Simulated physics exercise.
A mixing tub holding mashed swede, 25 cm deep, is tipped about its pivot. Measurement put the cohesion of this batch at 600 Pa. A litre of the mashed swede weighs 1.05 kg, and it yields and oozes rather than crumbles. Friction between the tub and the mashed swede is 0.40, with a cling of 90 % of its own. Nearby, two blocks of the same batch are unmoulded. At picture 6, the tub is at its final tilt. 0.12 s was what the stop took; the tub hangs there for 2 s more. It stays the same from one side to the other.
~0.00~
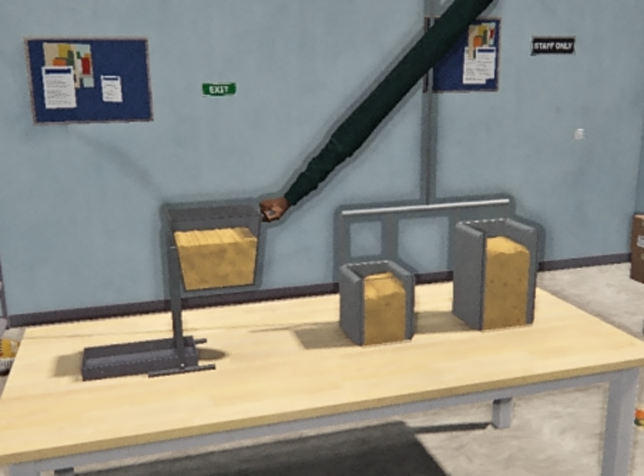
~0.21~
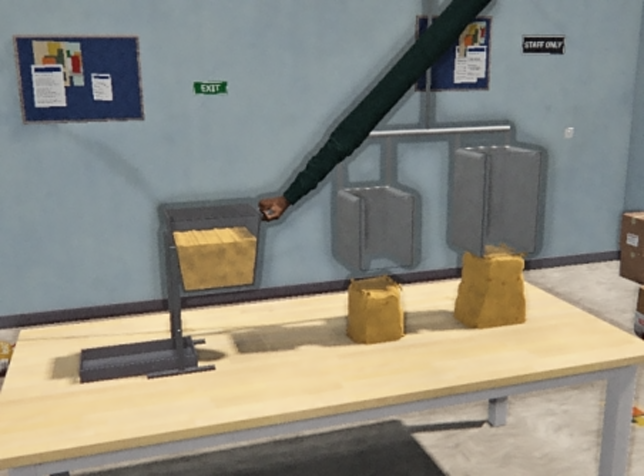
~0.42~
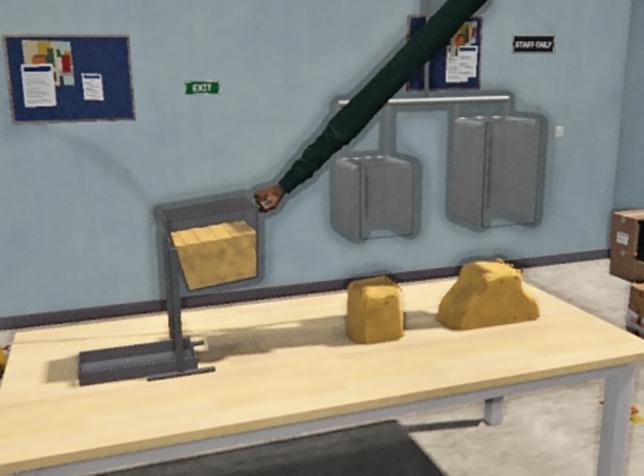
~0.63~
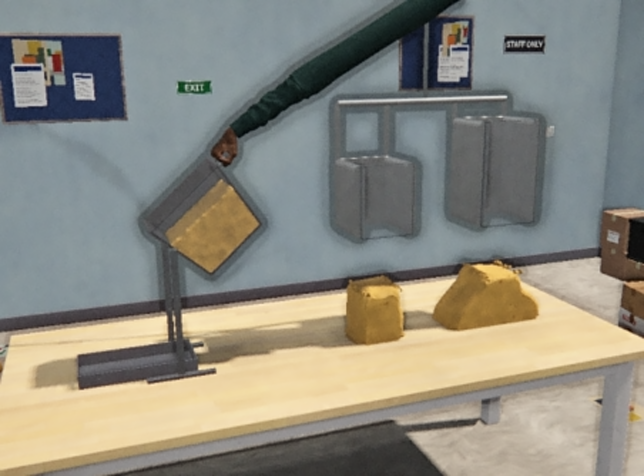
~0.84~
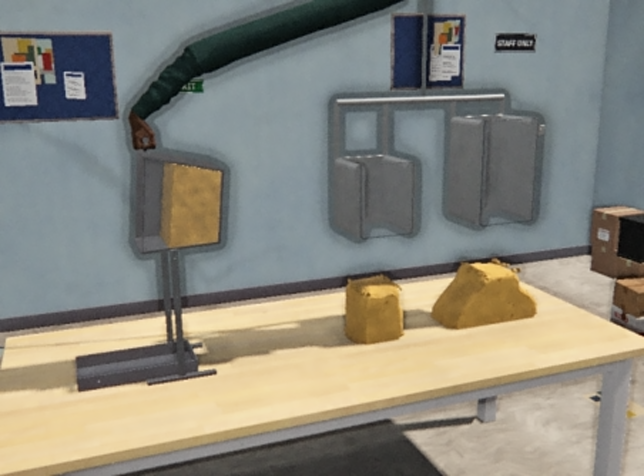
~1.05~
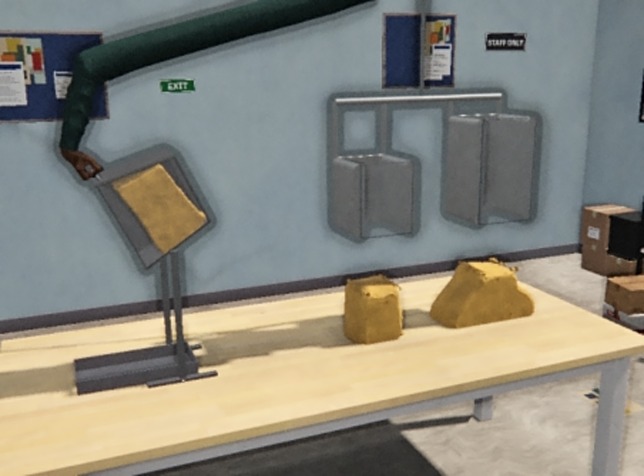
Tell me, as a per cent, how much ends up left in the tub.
Close to 0 % is left.
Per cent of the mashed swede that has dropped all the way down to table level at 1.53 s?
100 per cent.
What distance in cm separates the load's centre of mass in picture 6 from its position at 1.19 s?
I'd estimate roughly 12 centimetres.
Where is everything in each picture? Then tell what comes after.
Handle-side rim at (260, 214), tilt 0 degrees; crest of the mashed swede at (183, 245); block heights 22 cm, 34 cm (left to right), in the first picture.
Handle-side rim at (259, 214), tilt 0 degrees; crest of the mashed swede at (182, 245); block heights 22 cm, 30 cm (left to right), in the second picture.
Handle-side rim at (256, 206), tilt 6 degrees; crest of the mashed swede at (251, 233); block heights 21 cm, 23 cm (left to right), in the third picture.
Handle-side rim at (216, 166), tilt 42 degrees; crest of the mashed swede at (230, 191); block heights 21 cm, 22 cm (left to right), in the fourth picture.
Handle-side rim at (144, 159), tilt 84 degrees; crest of the mashed swede at (178, 166); block heights 21 cm, 22 cm (left to right), in the fifth picture.
Handle-side rim at (96, 188), tilt 115 degrees; crest of the mashed swede at (158, 167); block heights 21 cm, 22 cm (left to right), in the sixth picture.
After 1.19 s, the tub is at 115 degrees and holds 74 %.
After 1.36 s, the tub is at 115 degrees and holds 0 %.
After 1.53 s, the tub is at 115 degrees and holds 0 %.
After 1.70 s, the tub is at 115 degrees and holds 0 %.
After 3.05 s, the tub is at 115 degrees and holds 0 %.
